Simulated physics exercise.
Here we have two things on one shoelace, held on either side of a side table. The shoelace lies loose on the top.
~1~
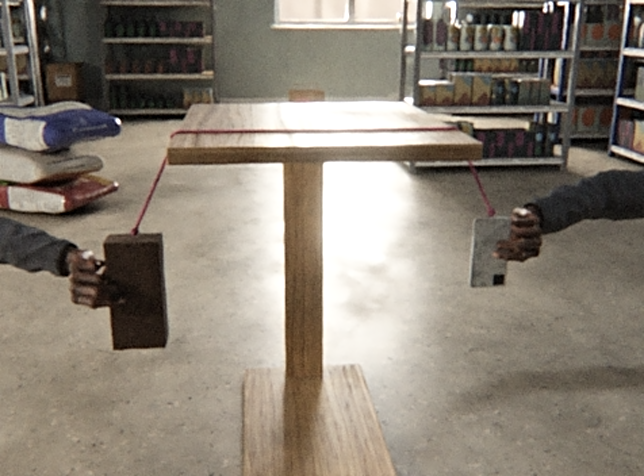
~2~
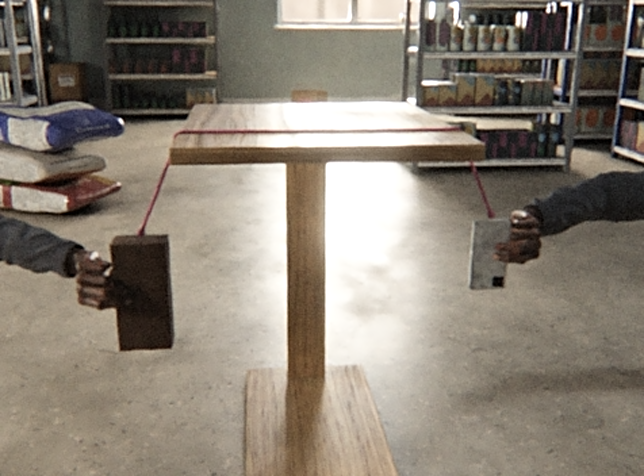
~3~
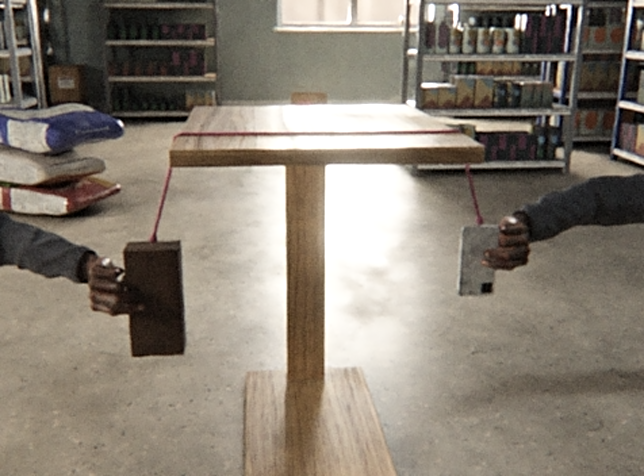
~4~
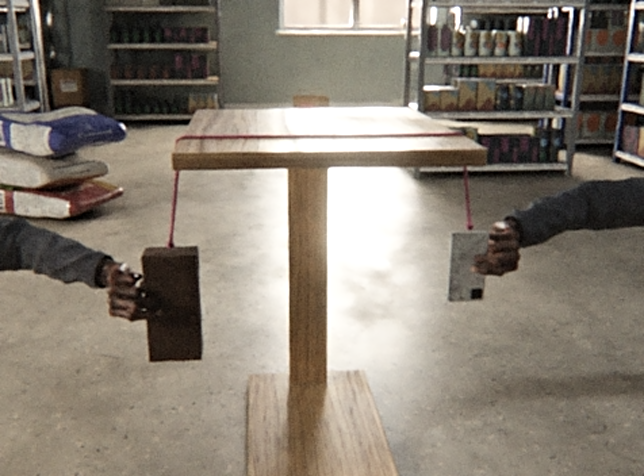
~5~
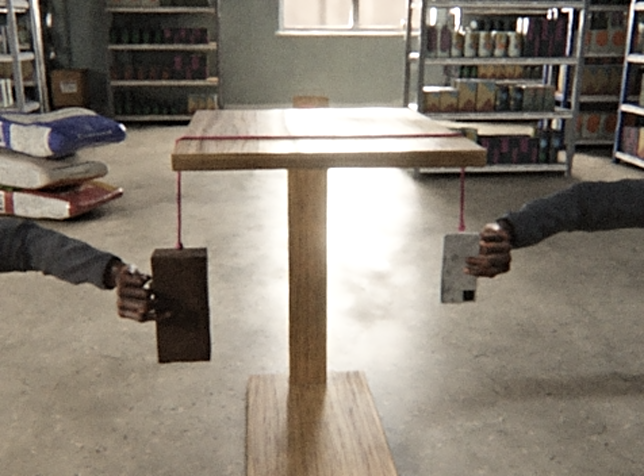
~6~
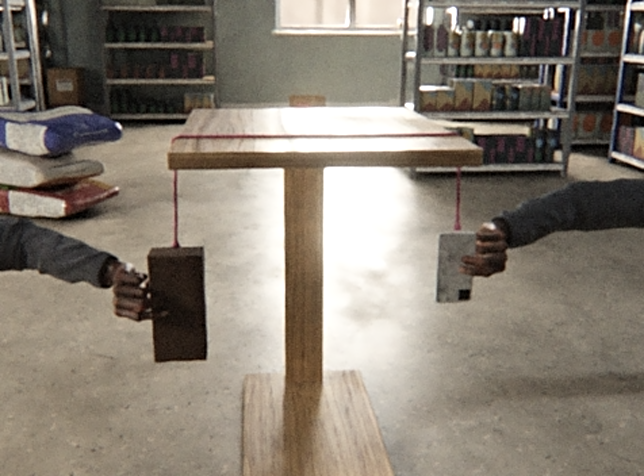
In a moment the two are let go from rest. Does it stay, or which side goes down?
Outcome: The shoelace goes down on the left.
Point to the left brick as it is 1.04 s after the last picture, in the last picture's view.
By then it is at (210, 413).
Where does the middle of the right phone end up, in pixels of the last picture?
It ends at (258, 131).
Then, 0.50 s on from there, left brick lower near (189, 403); right phone pulled up onto the top near (473, 76).
Then, 1.04 s on from there, left brick down on the floor near (210, 413); right phone pulled up onto the top near (258, 117).
Then, 1.56 s on from there, left brick down on the floor near (219, 426); right phone pulled up onto the top near (258, 116).
In the end, left brick down on the floor near (219, 426); right phone pulled up onto the top near (258, 131). The shoelace sinks on the left side.
